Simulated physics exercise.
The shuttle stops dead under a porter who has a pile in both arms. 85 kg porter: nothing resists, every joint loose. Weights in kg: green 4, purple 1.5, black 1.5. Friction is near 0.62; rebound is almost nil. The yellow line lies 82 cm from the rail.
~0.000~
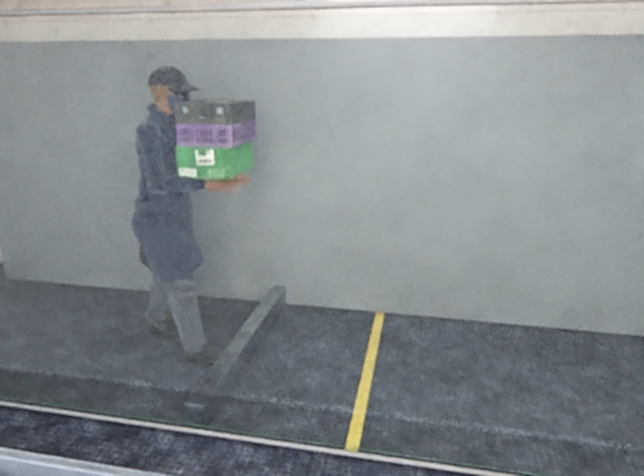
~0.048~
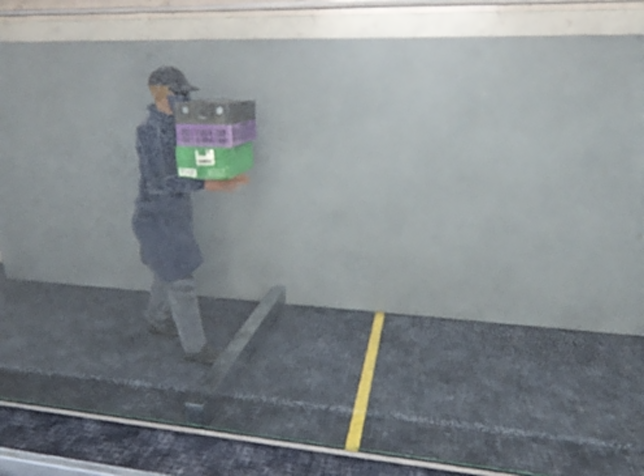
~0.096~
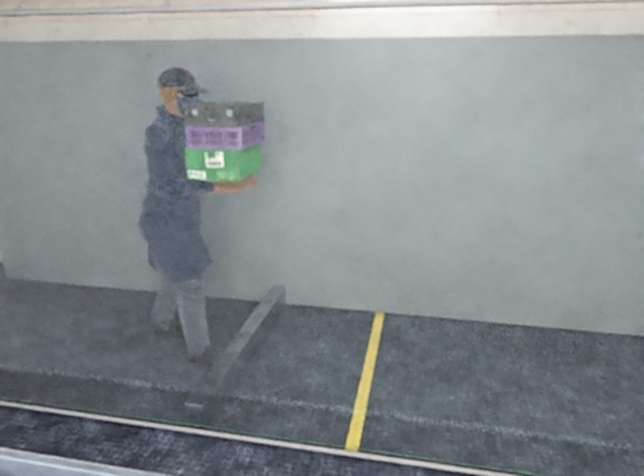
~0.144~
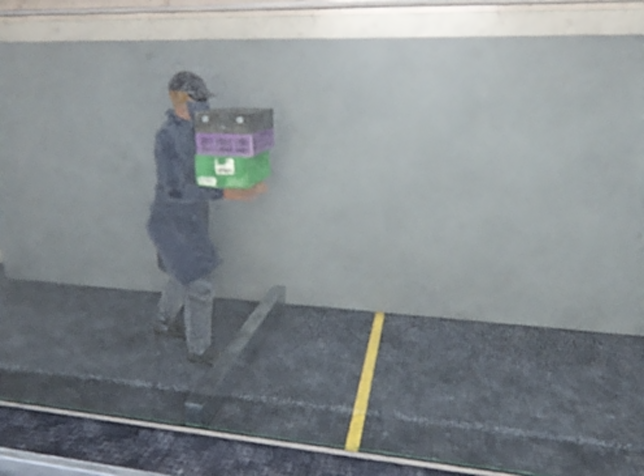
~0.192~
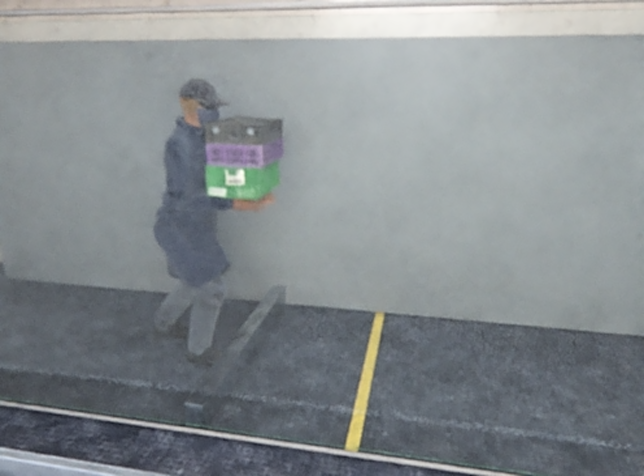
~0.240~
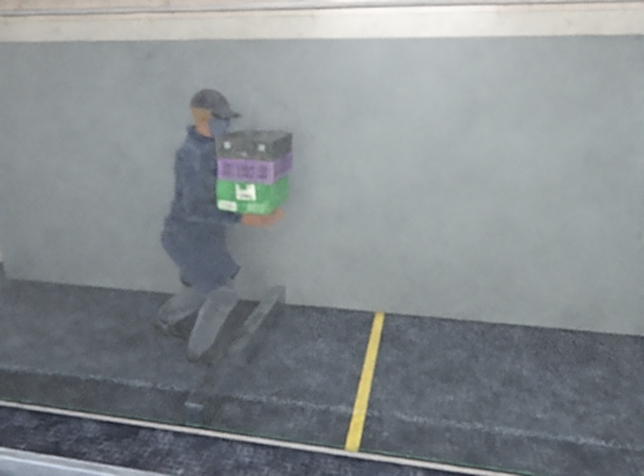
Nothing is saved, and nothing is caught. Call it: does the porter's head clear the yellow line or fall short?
It falls short of the yellow line.
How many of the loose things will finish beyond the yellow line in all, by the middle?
In all, 2.
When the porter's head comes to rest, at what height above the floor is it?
The head ends up around 40 centimetres high.
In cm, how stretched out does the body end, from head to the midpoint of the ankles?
Roughly 100 cm apart.
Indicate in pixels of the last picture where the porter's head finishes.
It comes to rest near pixel (342, 312).
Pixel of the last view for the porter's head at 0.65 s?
Roughly (331, 297).
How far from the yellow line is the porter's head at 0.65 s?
About 25 cm short of it.
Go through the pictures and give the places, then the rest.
Porter's head (165, 103), green parcel (217, 157), yellow line (359, 412), in the first picture.
Porter's head (165, 103), green parcel (217, 157), in the second picture.
Porter's head (174, 104), green parcel (226, 160), in the third picture.
Porter's head (183, 108), green parcel (235, 166), in the fourth picture.
Porter's head (193, 115), green parcel (245, 176), in the fifth picture.
Porter's head (204, 124), green parcel (255, 189), yellow line (359, 412). Everything loose set off at about 1.1 m/s, in the sixth picture.
After 0.45 s the porter's head is 66 cm short of the yellow line, near (257, 200) in the last picture's view.
After 0.65 s the porter's head is 23 cm short of the yellow line, near (331, 297) in the last picture's view.
After 0.95 s the porter's head is 13 cm short of the yellow line, near (345, 312) in the last picture's view.
At rest, 2.9 s, green parcel stops short of the yellow line; purple crate crosses the yellow line; black toolbox crosses the yellow line; porter's head stops short of the yellow line.
